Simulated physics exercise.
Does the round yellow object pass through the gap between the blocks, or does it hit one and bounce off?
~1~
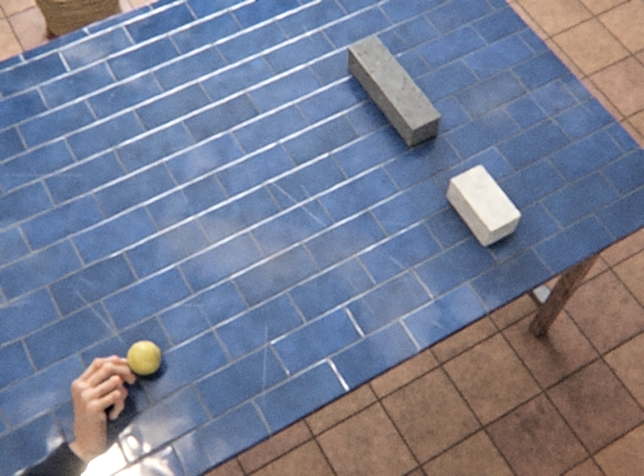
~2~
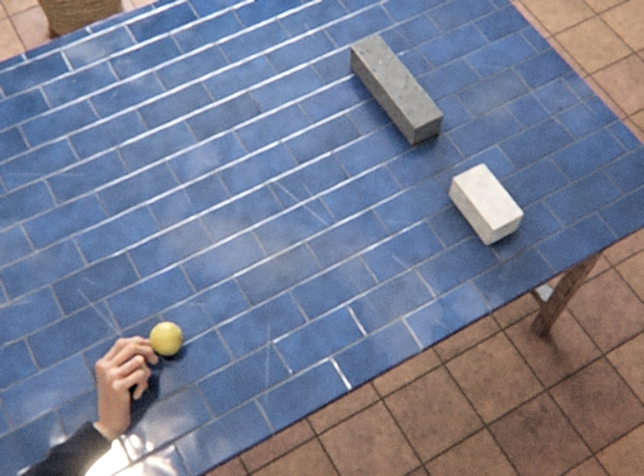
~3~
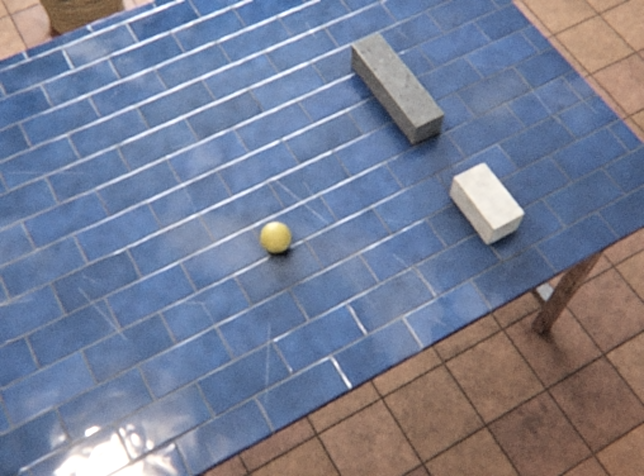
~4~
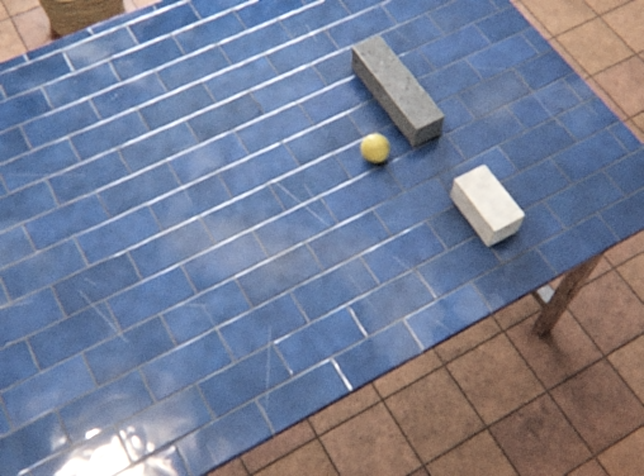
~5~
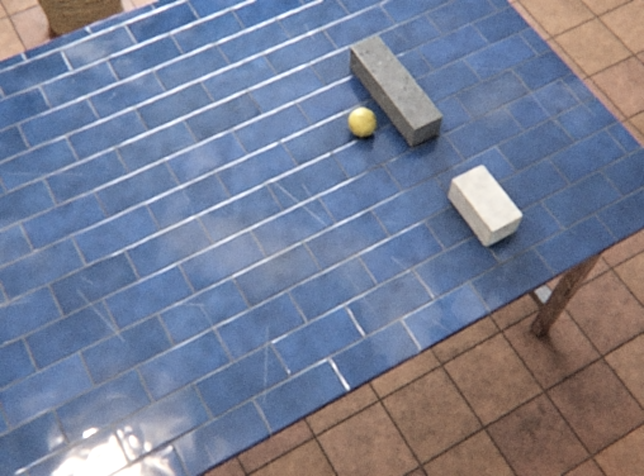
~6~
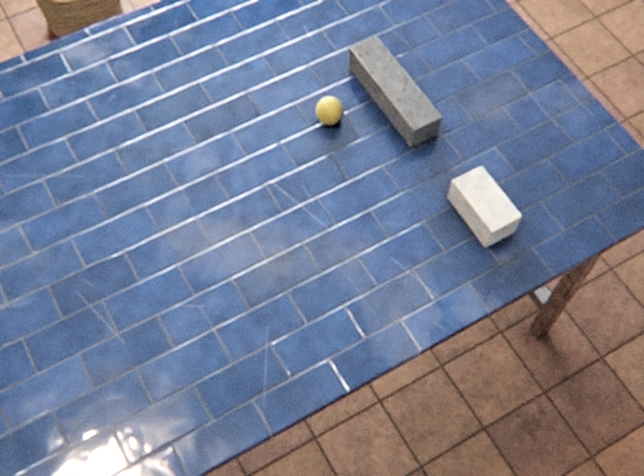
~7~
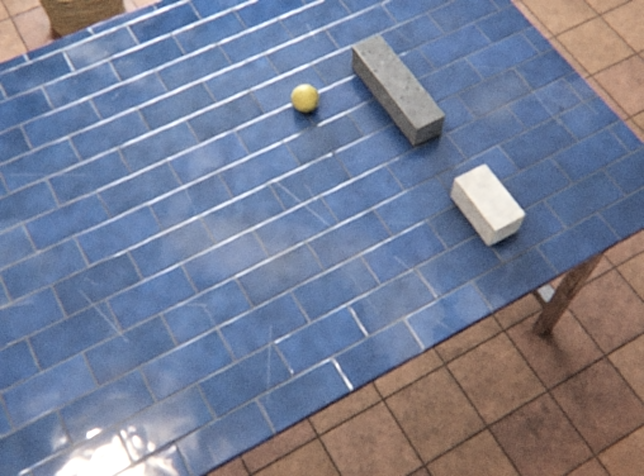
It hits the grey brick and bounces off, rolling back toward the upper left.
